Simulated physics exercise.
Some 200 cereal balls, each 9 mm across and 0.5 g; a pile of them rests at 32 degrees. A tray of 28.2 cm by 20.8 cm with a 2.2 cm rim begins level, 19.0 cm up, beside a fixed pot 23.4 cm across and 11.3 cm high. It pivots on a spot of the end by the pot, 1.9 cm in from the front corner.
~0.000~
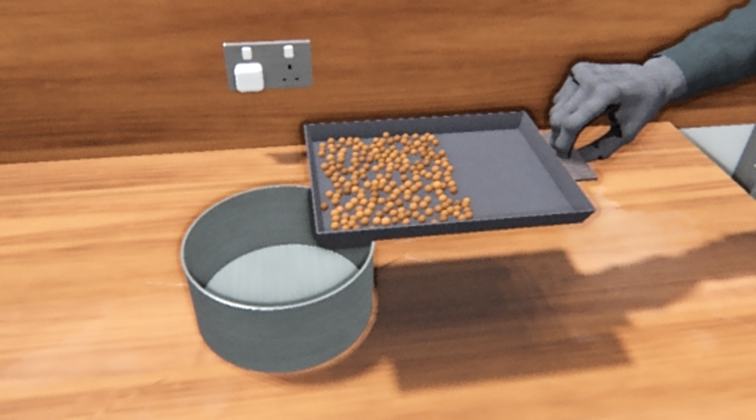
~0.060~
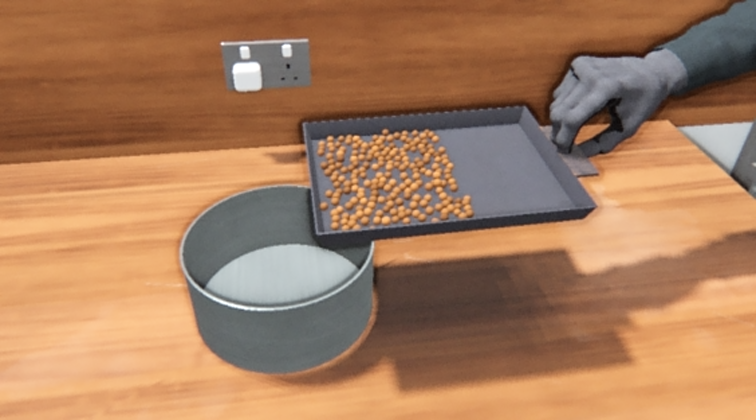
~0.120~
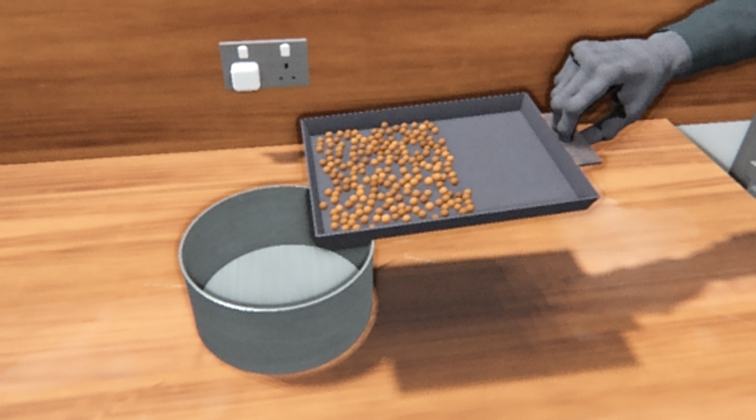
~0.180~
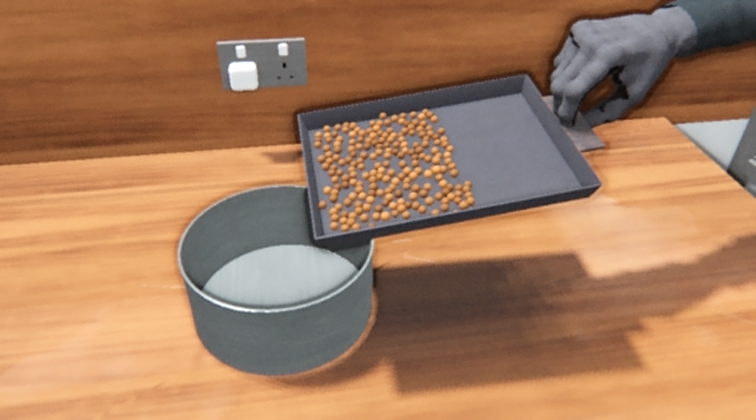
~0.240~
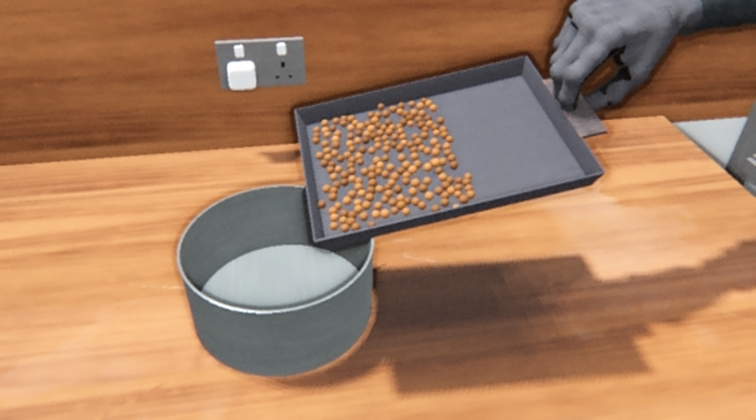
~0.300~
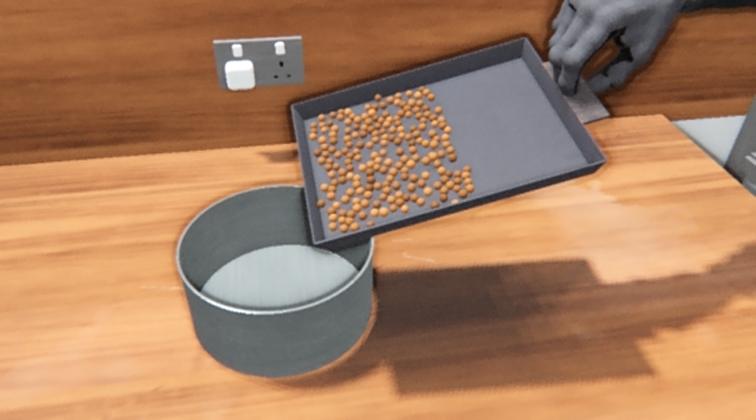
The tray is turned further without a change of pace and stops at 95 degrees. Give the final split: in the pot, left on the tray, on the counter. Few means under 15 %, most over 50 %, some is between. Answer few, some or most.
Pot some, tray few, counter most.
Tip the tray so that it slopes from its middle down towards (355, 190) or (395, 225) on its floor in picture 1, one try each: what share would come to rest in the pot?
Some 90 and 0 per cent.
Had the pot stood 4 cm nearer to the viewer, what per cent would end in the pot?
It would be near 90 per cent.
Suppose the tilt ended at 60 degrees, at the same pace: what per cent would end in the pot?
Then about 0 per cent.
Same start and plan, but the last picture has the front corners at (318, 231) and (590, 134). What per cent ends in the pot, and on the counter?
Pot 100, counter 5.
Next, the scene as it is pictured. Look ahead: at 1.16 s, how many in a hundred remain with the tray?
About 100 per cent.
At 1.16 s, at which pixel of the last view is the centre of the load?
Around (313, 162).
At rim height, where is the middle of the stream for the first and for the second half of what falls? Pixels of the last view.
First near (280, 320), later near (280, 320).
After 0.81 s, tilt 54 degrees; the tray holds 100 %, the pot 0 %.
After 1.16 s, tilt 79 degrees; the tray holds 100 %, the pot 0 %.
After 1.59 s, tilt 95 degrees; the tray holds 5 %, the pot 30 %.
In the end, at 2.5 s, pot 35 %, tray 0 %, counter 65 %.
